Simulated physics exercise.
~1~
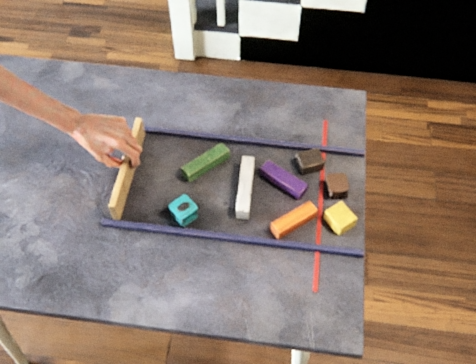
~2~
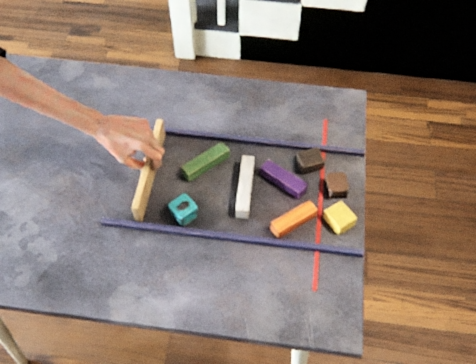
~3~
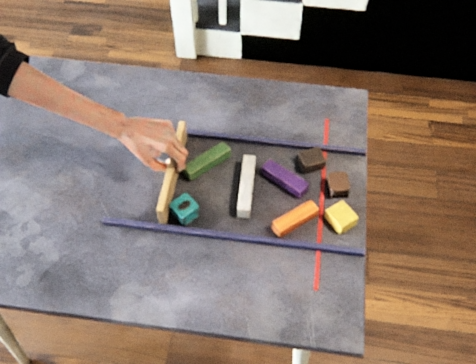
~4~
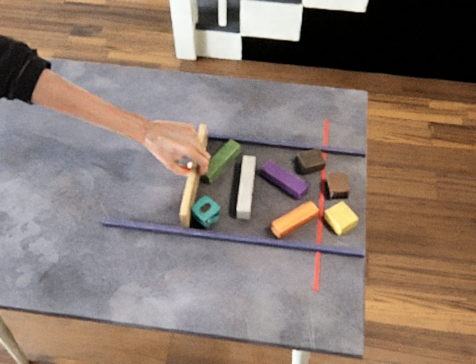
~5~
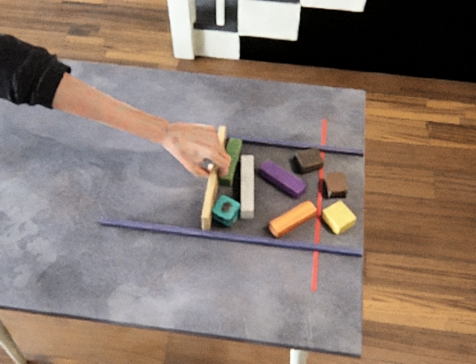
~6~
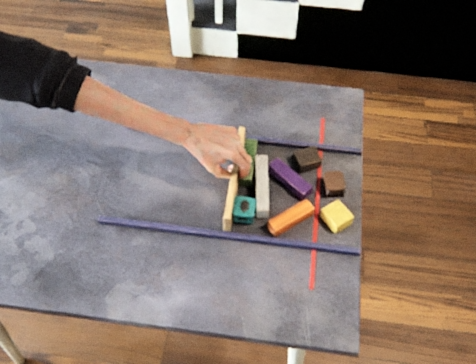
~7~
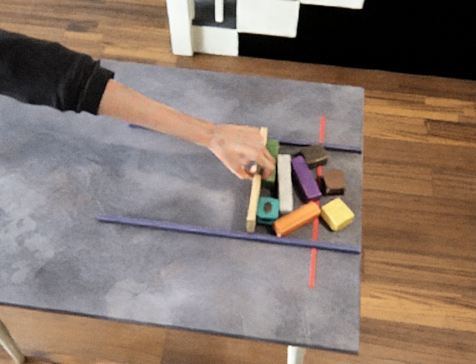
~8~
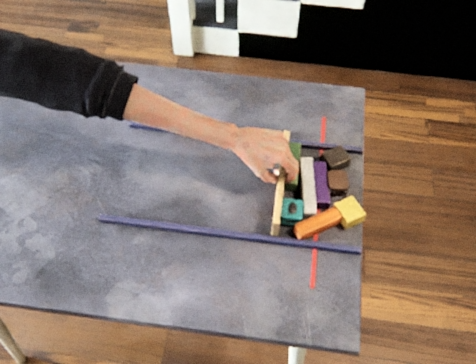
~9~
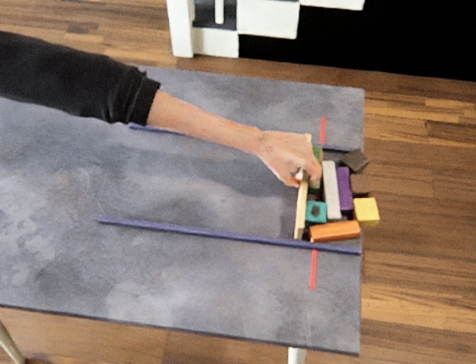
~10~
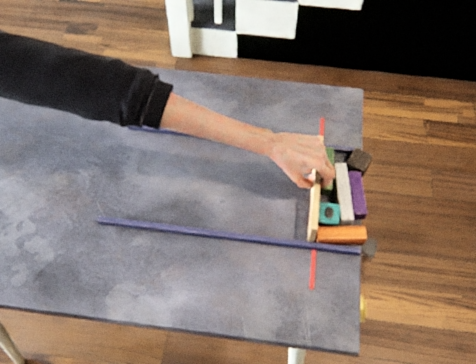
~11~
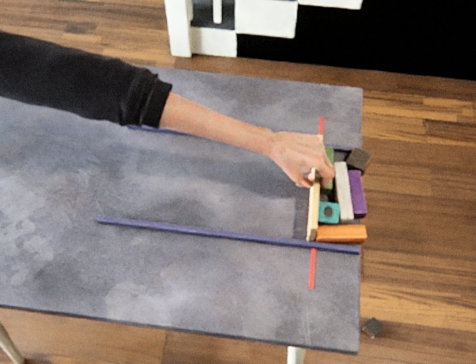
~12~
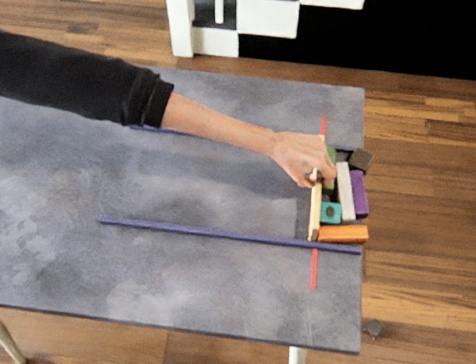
Hand pushing an upright board rightward, gathering colourful blocks and stopping at the red line after yellow and brown blocks fall off.
